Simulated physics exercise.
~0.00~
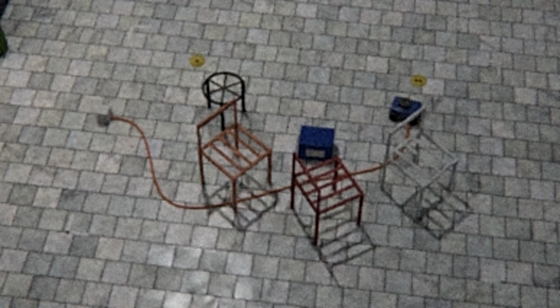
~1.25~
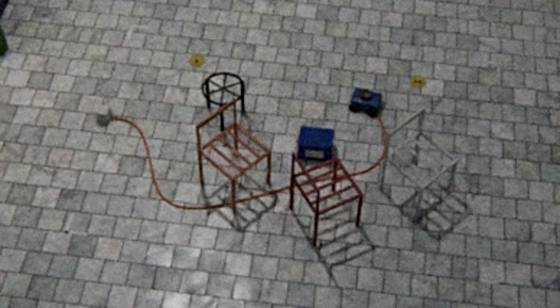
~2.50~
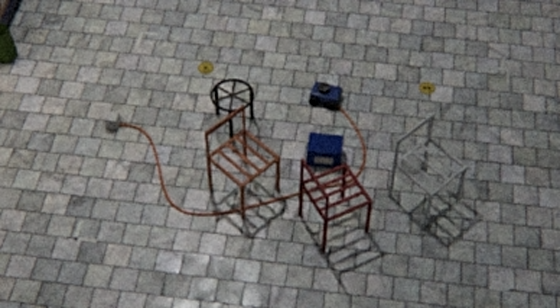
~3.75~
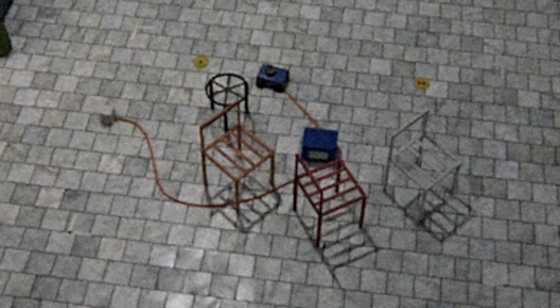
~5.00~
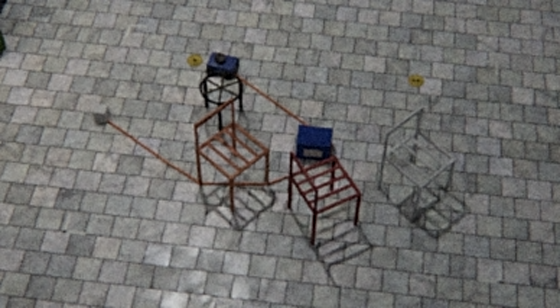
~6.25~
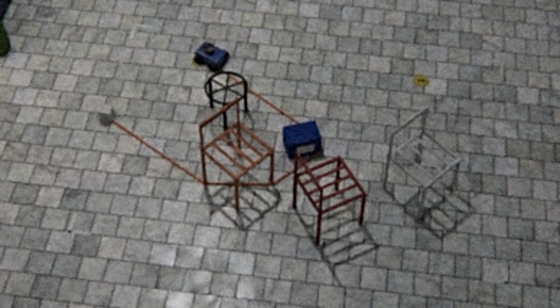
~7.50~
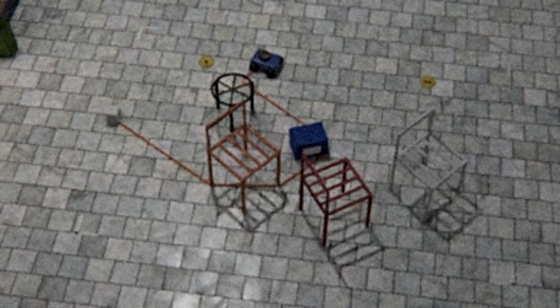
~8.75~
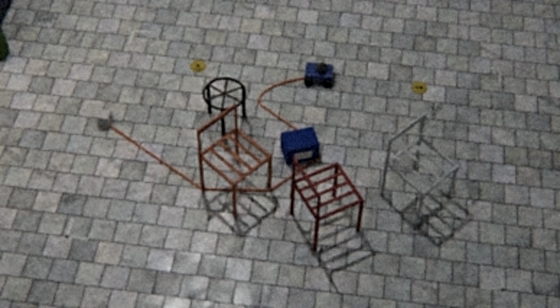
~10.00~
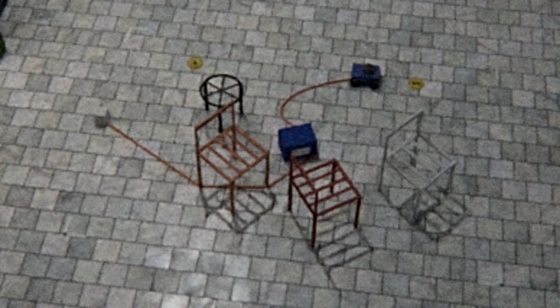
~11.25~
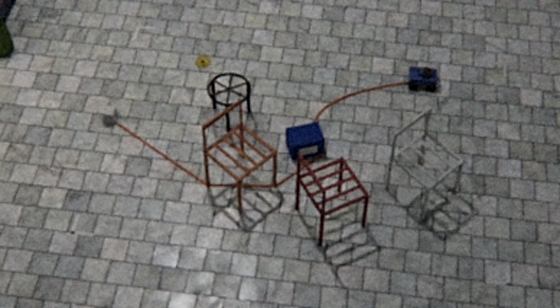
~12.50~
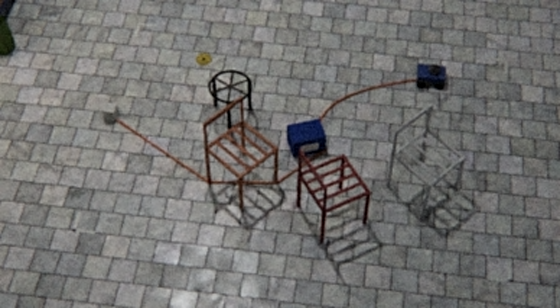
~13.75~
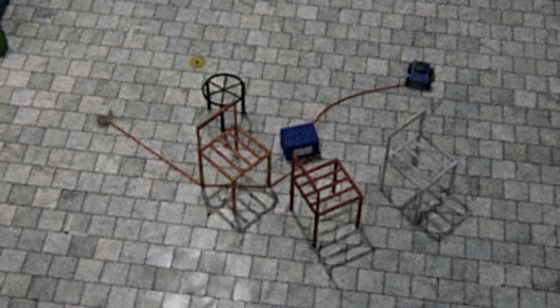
On a paved floor, a cart tows a cord left, nudges a blue box, and returns right.
